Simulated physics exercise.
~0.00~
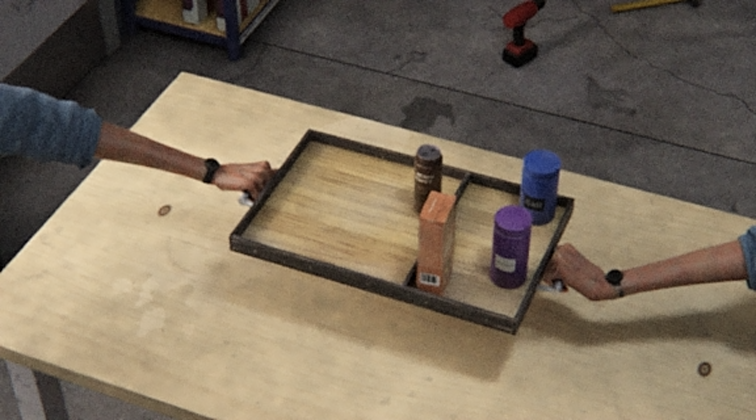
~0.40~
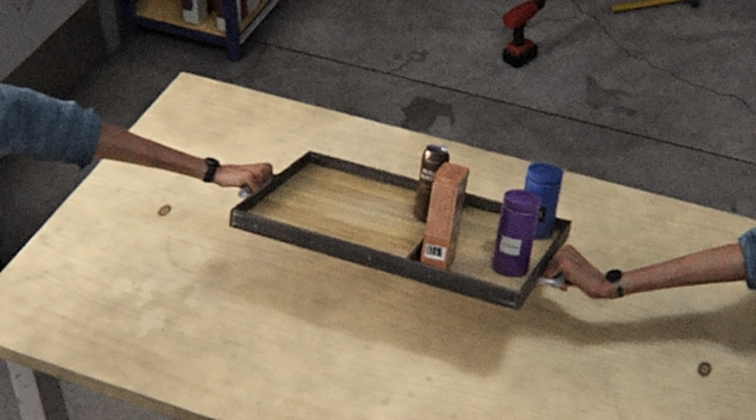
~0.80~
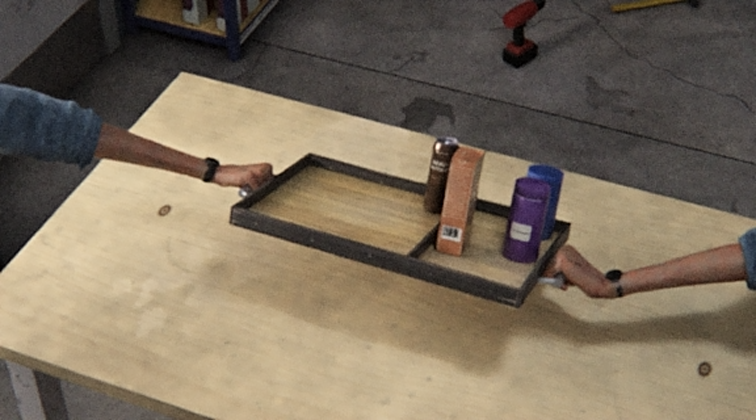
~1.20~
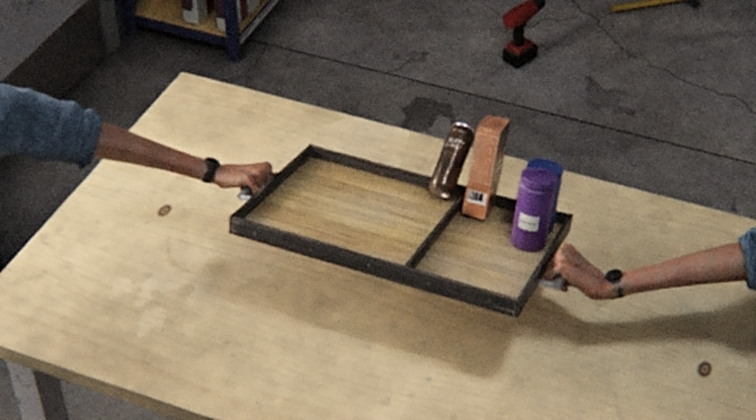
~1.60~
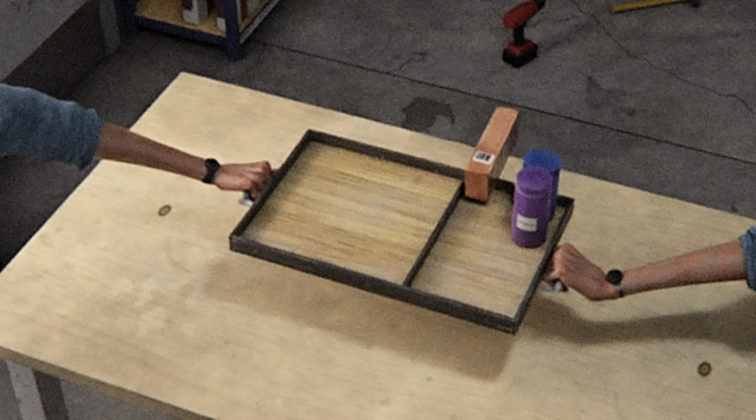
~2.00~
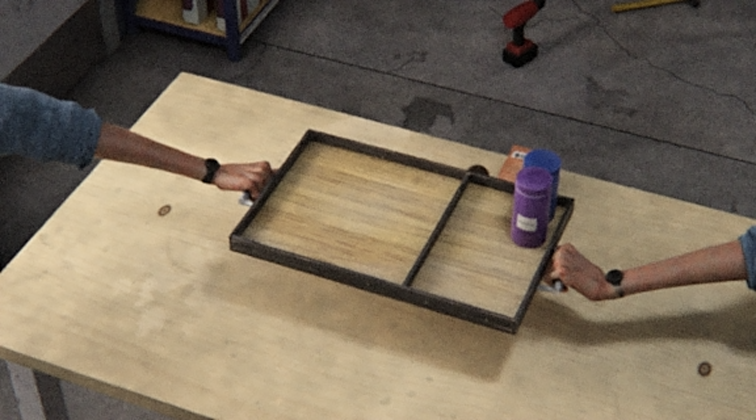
On a pale wooden table in a workshop, two hands hold a dark-rimmed tray carrying a brown can, an orange carton, a purple jar and a blue jar. The hands tip the tray so its far edge dips, and the items lean, with the carton and purple jar sliding toward that edge. The can and carton tilt over the far rim as the tray starts to level. The can drops out of the tray, and the carton topples after it. The tray ends level, with both jars upright near the far right corner and the can and carton lying beyond the rim.
